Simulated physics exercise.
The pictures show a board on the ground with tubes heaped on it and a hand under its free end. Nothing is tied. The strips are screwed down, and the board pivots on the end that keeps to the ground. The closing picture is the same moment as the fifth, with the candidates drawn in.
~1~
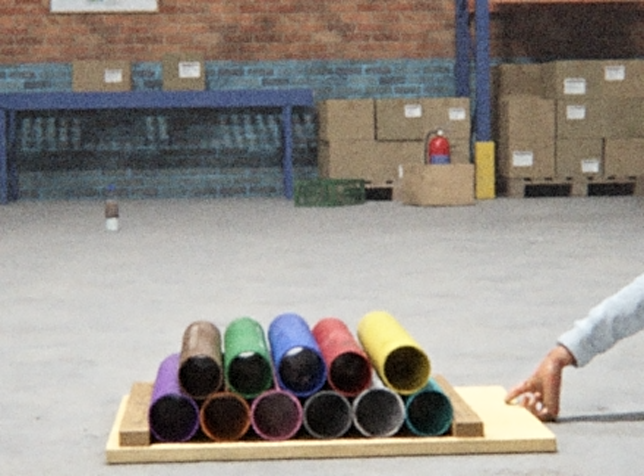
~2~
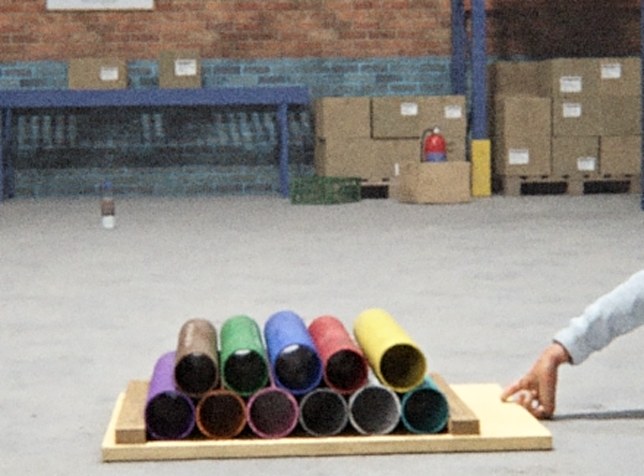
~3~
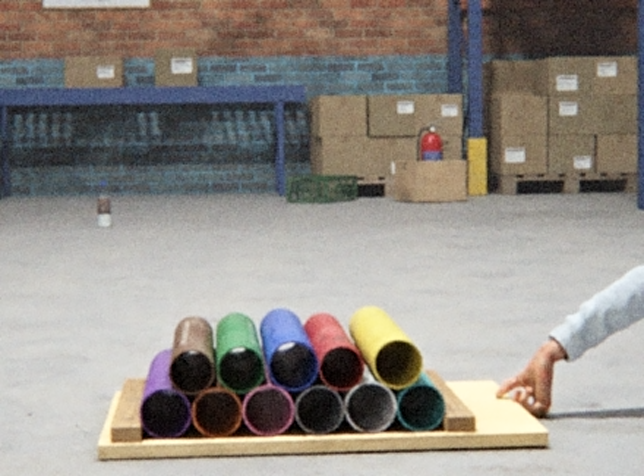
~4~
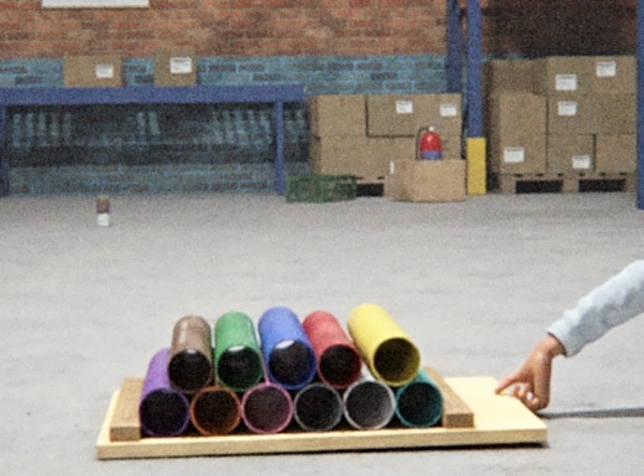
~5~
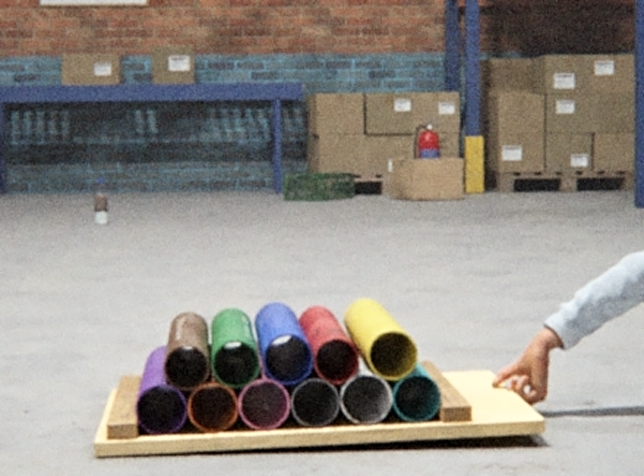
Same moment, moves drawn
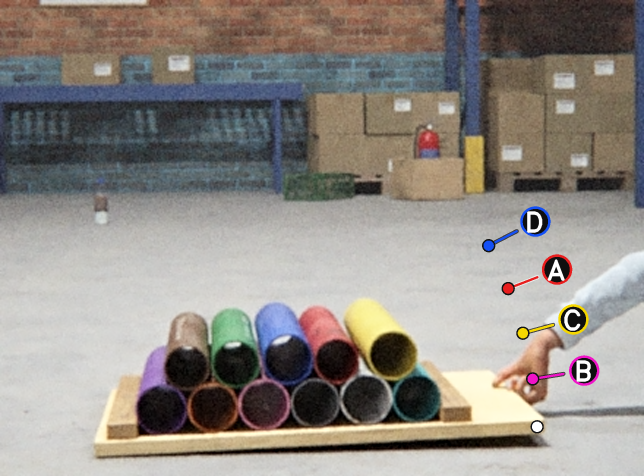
In a warehouse with stacked boxes and a blue bench behind, a hand at the right end of a board holding two rows of colourful tubes raises that end slightly off the floor, while the tubes keep their stacked arrangement.
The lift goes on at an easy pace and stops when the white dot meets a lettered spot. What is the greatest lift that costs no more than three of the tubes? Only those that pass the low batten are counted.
Up to D.
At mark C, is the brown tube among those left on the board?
Yes, with C.
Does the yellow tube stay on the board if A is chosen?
The yellow tube: Yes.
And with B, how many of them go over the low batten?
It comes to none.
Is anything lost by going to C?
No, at C.
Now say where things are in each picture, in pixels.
The first frame shows white tube (379, 412); turquoise tube (429, 412); brown tube (200, 376).
The second frame shows brown tube (196, 374); yellow tube (402, 366).
The third frame shows board (314, 409); turquoise tube (421, 407); yellow tube (398, 363); purple tube (165, 413).
The fourth frame shows board (313, 407); purple tube (164, 412); orange tube (216, 411).
The fifth frame shows board (311, 402); purple tube (161, 409); orange tube (213, 408).
On the marked copy, A at (508, 288); B at (532, 379); C at (523, 333); D at (489, 246); the white dot at (537, 427).
Following D. Soon after the start, board at 16°.
Later, board at 26°.
In the end, board at 26°, none over the low batten.
As for the rest, A none over the low batten; B none over the low batten; C none over the low batten.
